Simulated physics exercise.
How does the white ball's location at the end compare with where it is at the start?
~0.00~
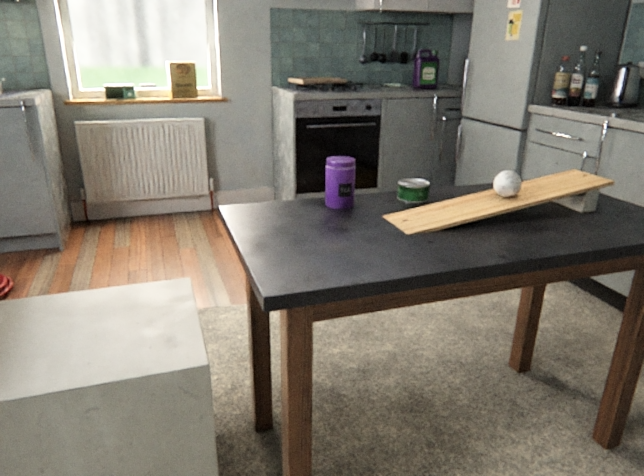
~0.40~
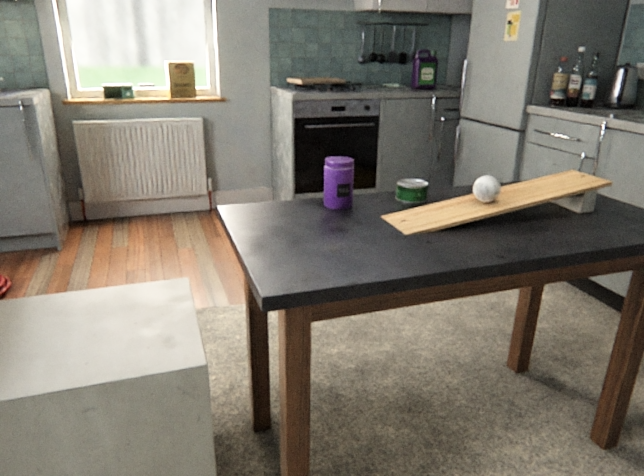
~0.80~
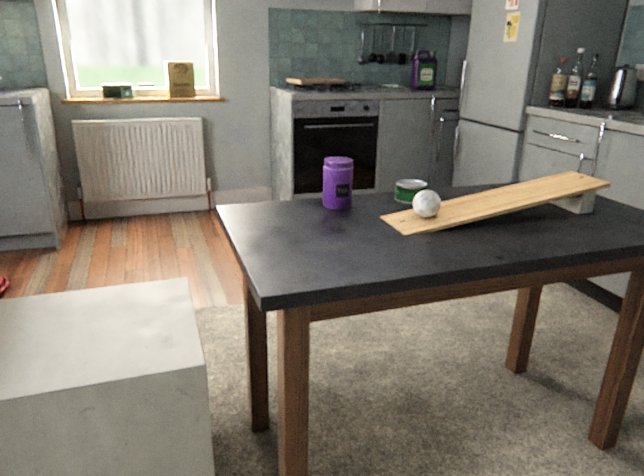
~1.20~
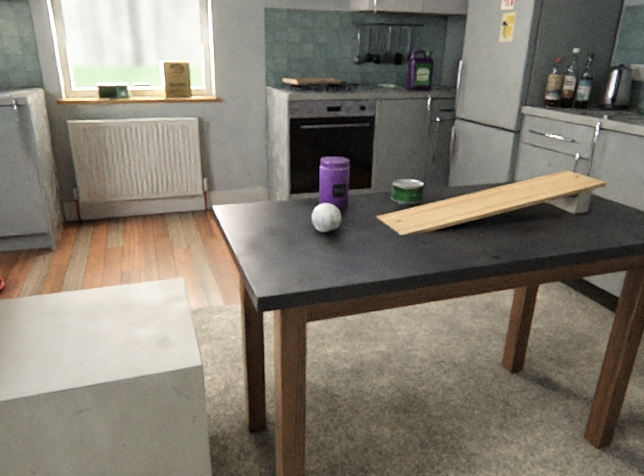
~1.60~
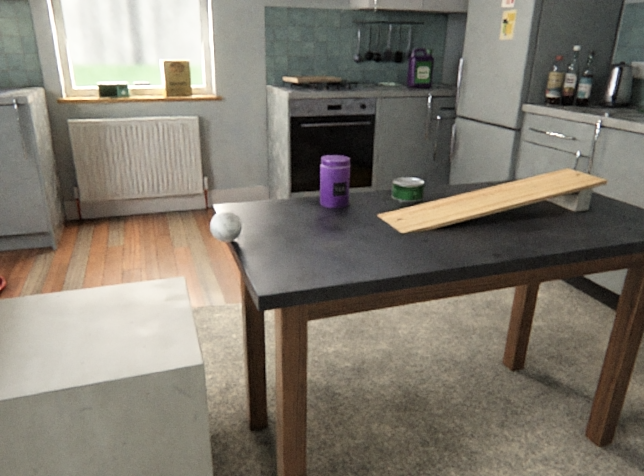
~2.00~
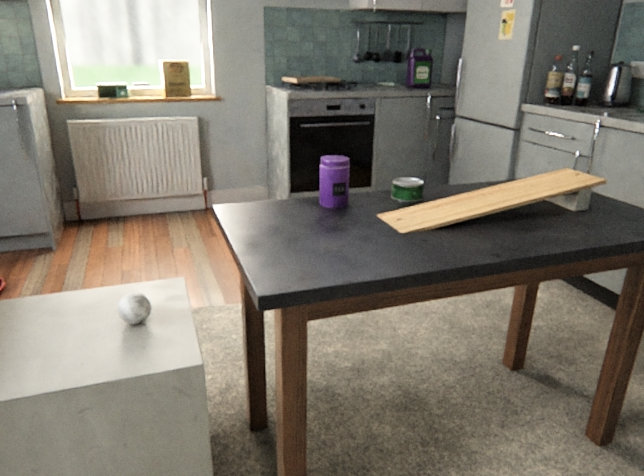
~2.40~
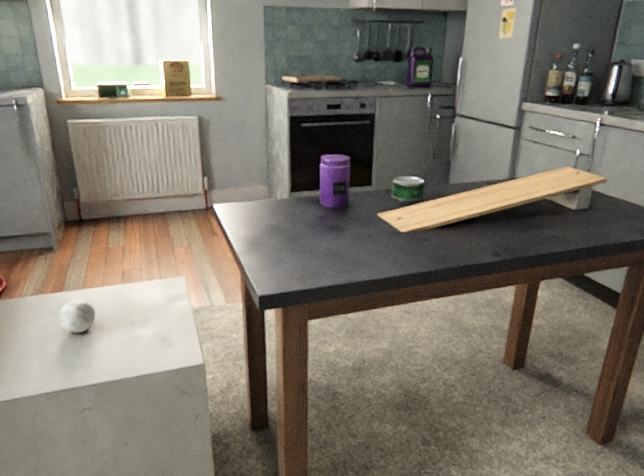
At the start the white ball is on the wooden ramp on the dark table, and at the end it is on top of the lower pale cabinet at the left, across the gap.
